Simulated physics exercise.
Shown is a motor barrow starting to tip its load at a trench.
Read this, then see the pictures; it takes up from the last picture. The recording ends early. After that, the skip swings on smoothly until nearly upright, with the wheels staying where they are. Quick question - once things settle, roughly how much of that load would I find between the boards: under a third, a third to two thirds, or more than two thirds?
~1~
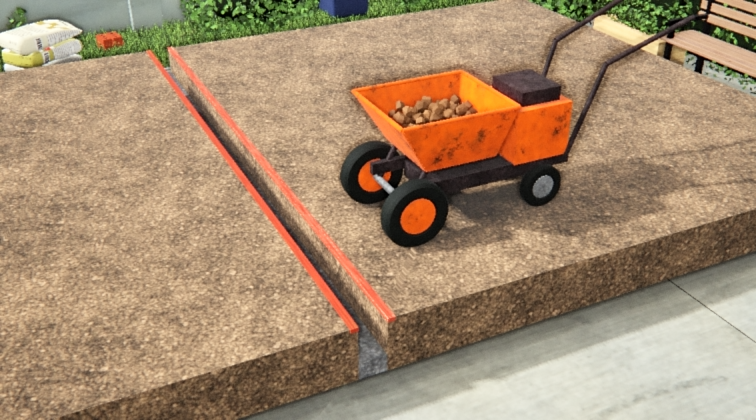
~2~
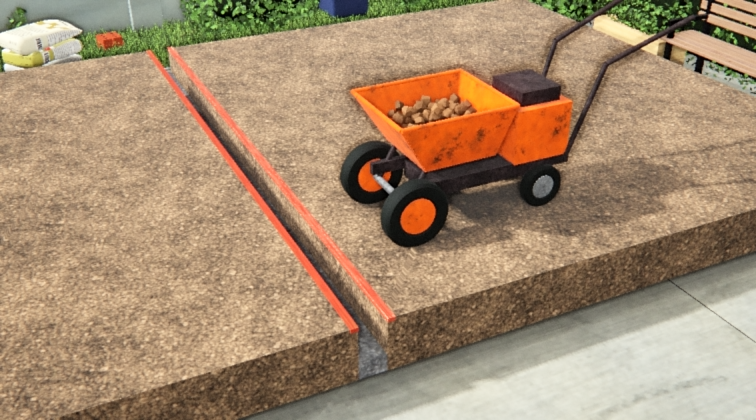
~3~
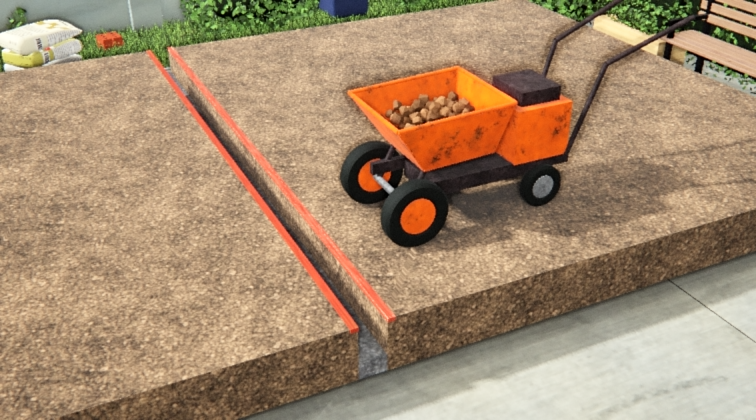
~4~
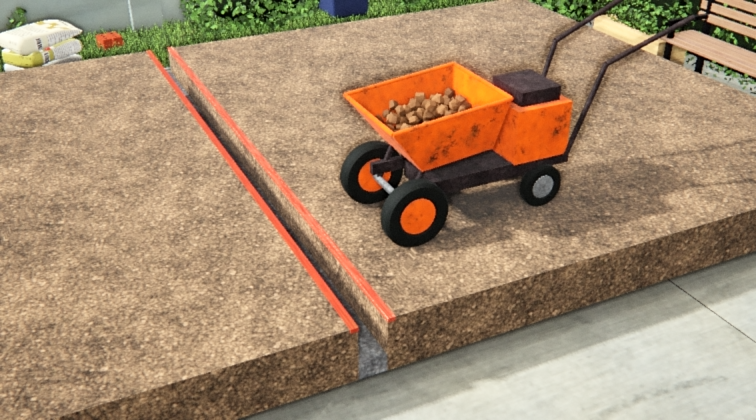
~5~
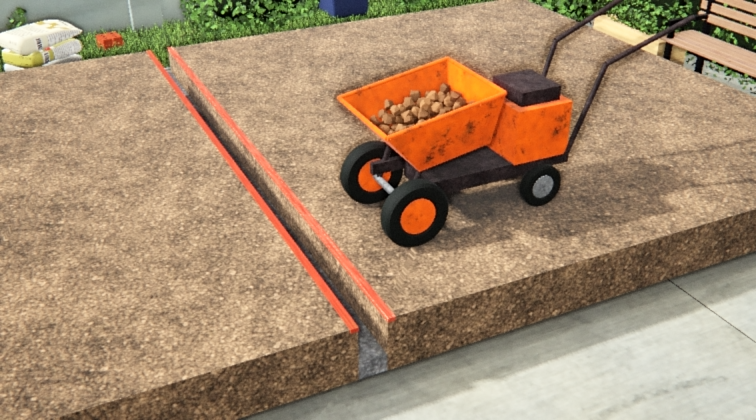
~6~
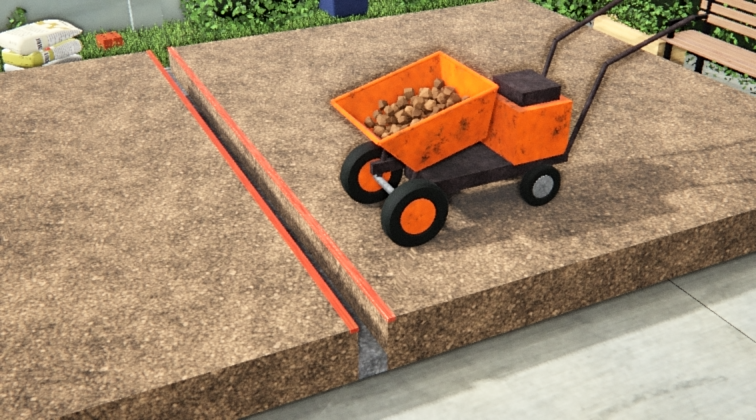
You would find under a third there.
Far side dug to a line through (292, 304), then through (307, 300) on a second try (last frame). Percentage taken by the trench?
Result, try 1: 90 in a hundred; try 2: 60 in a hundred.
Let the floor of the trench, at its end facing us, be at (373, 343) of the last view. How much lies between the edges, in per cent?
Around 20 percent.
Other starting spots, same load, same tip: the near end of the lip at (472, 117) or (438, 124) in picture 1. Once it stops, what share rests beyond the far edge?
The first gives close to 10 per cent and the second 20 per cent.
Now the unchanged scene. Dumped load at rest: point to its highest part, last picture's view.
Settled peak, approx. (274, 240).
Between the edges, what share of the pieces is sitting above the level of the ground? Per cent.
I'd put it near 0 per cent.
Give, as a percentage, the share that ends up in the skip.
Estimate: Near 0 %.
Shortly afterwards, skip tipped steeply; the whole lot in the skip.
Next, skip tipped right over; the bulk in the skip; only a few in or heaped over the trench; a little beyond it; only a few falling.
Some moments later, skip tipped right over; near a quarter in the skip; a little in or heaped over the trench; the bulk beyond it.
In the end, skip tipped right over; near a quarter in or heaped over the trench; the bulk beyond it.
